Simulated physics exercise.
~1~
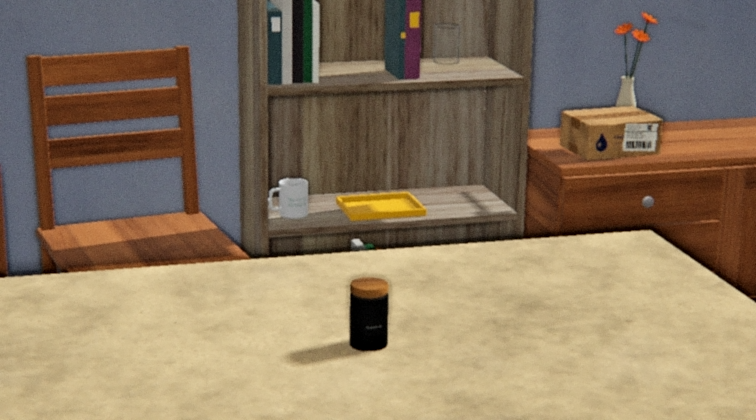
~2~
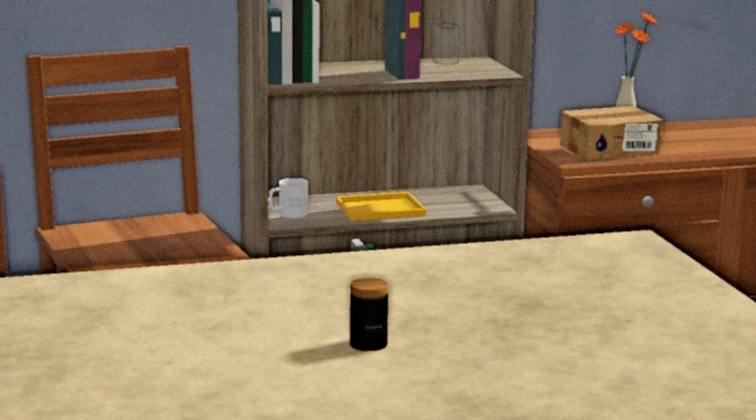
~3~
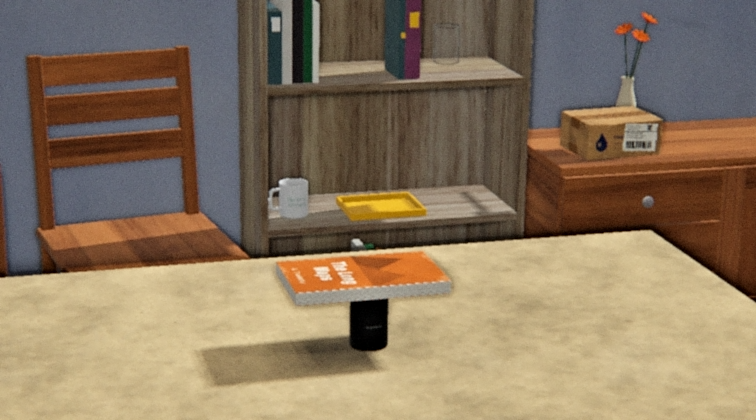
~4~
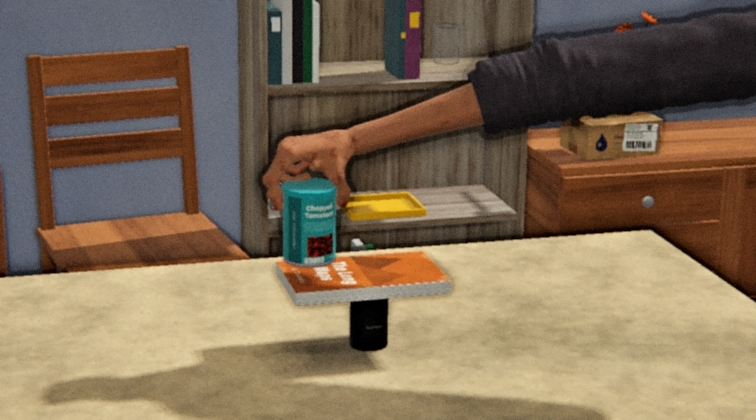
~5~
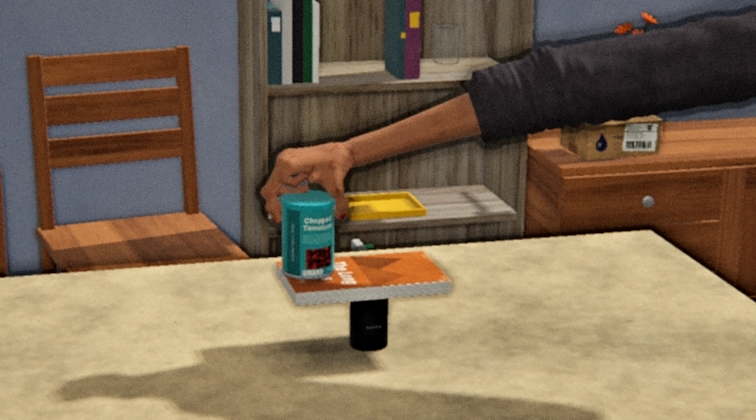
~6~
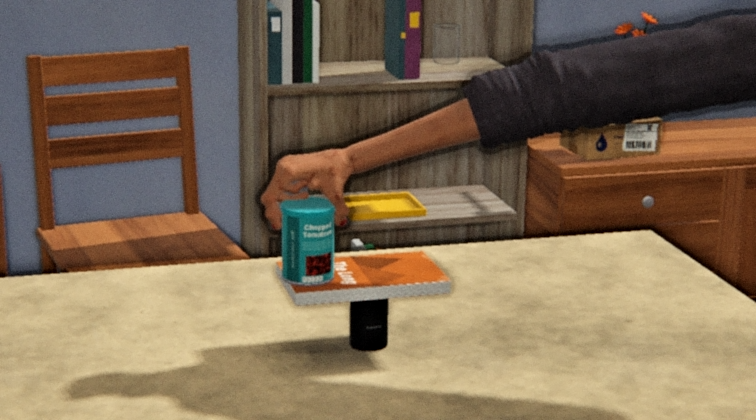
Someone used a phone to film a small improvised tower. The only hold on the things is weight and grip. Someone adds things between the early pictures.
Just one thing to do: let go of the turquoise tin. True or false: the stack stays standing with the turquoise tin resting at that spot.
False.
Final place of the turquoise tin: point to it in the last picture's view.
Look around (176, 344) in the final frame.
Then, 0.40 s later than the last frame, turquoise tin now fallen; orange book tilted by 56°.
Then, 0.70 s later than the last frame, orange book now fallen; black jar moved a little.
When it is over, fallen, orange book and turquoise tin; black jar as before. End places, in pixels of the last picture, turquoise tin near (175, 344). The stack comes apart.
